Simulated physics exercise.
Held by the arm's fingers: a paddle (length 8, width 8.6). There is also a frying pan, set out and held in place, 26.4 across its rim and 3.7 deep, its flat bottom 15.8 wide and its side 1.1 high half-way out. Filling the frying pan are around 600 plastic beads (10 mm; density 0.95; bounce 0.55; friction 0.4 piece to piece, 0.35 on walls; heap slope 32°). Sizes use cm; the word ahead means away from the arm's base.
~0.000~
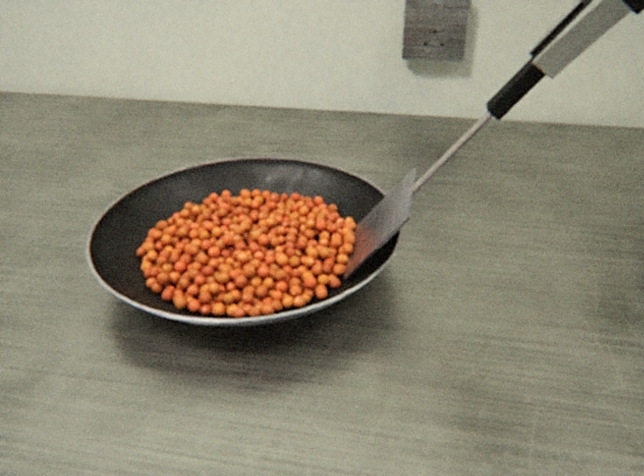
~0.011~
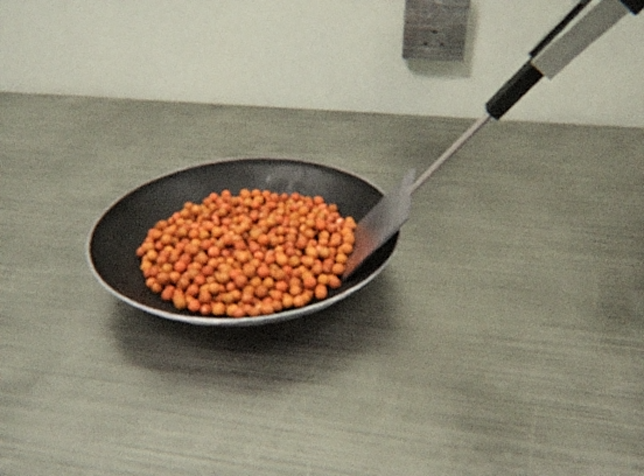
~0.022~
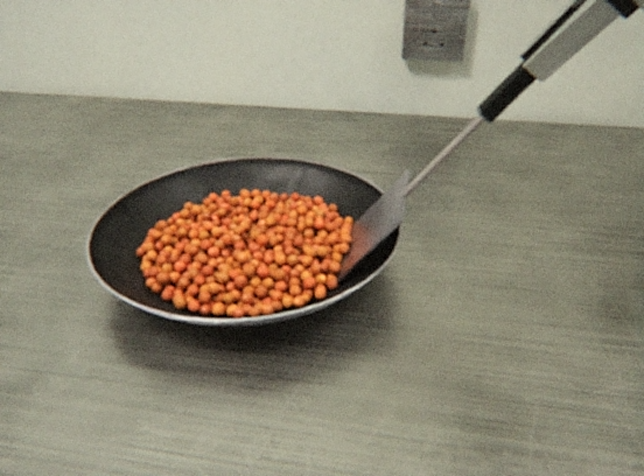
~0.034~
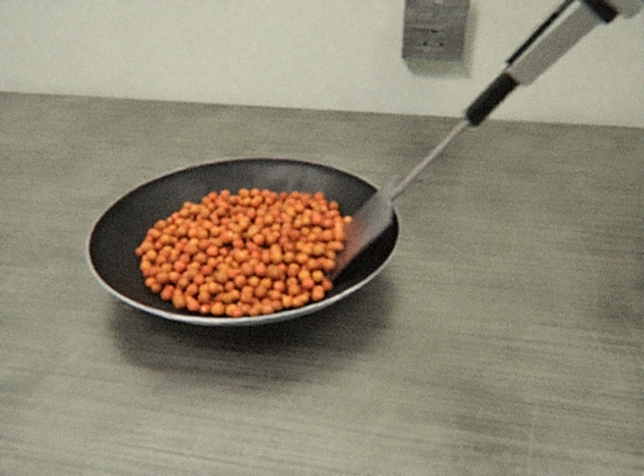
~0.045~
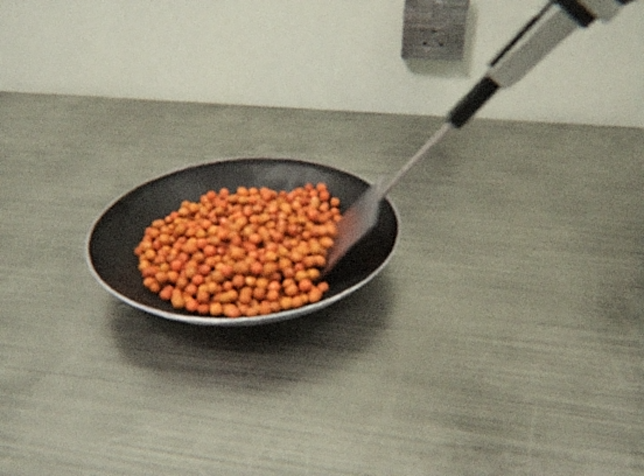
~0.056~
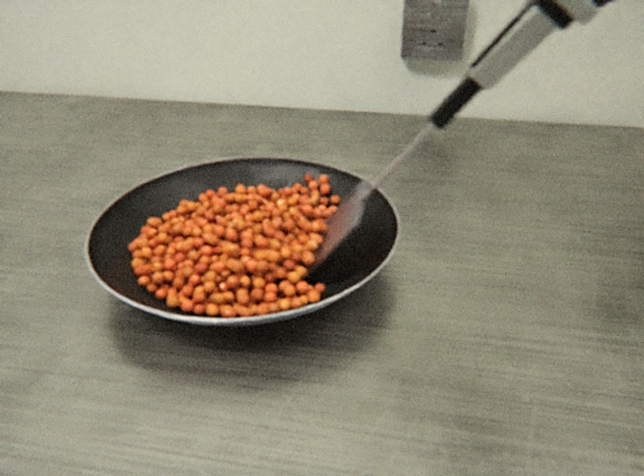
A pile of small orange beads in a black frying pan was nudged a little to the left as a spatula, held by a robot arm, slid slowly inward from the pan's right side.
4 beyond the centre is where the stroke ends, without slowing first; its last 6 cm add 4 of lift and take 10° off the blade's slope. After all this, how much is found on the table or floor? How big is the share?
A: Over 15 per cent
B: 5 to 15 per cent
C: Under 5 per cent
Option B: 5 to 15 per cent.
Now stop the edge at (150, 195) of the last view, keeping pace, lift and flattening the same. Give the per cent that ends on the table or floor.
I'd put it near 20 per cent.
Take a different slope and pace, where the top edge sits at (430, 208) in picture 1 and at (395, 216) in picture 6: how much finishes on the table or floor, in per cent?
About 0 per cent.
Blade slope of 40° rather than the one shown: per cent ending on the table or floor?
That gives about 10 in a hundred.
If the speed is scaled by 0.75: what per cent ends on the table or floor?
Estimate: Close to 0 %.
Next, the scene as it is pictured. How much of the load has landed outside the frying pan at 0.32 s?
8 %.
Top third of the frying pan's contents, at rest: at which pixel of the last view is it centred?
I'd say around pixel (174, 226).
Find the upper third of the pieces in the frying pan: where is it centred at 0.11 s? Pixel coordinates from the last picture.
It is centred at roughly (229, 227).
By 0.08 s, sloping 53°, highest piece 6 above the table; 599 in the frying pan.
By 0.11 s, sloping 49°, highest piece 8 above the table; 598 in the frying pan, 1 on the blade or in flight.
By 0.32 s, sloping 43°, highest piece 5 above the table; 547 in the frying pan, 50 on the table or floor, 2 on the blade or in flight.
By 1.37 s, sloping 43°, highest piece 4 above the table; 547 in the frying pan, 52 on the table or floor.
Final count, 547 in the frying pan, 52 on the table or floor. That is 9 % on the table or floor.
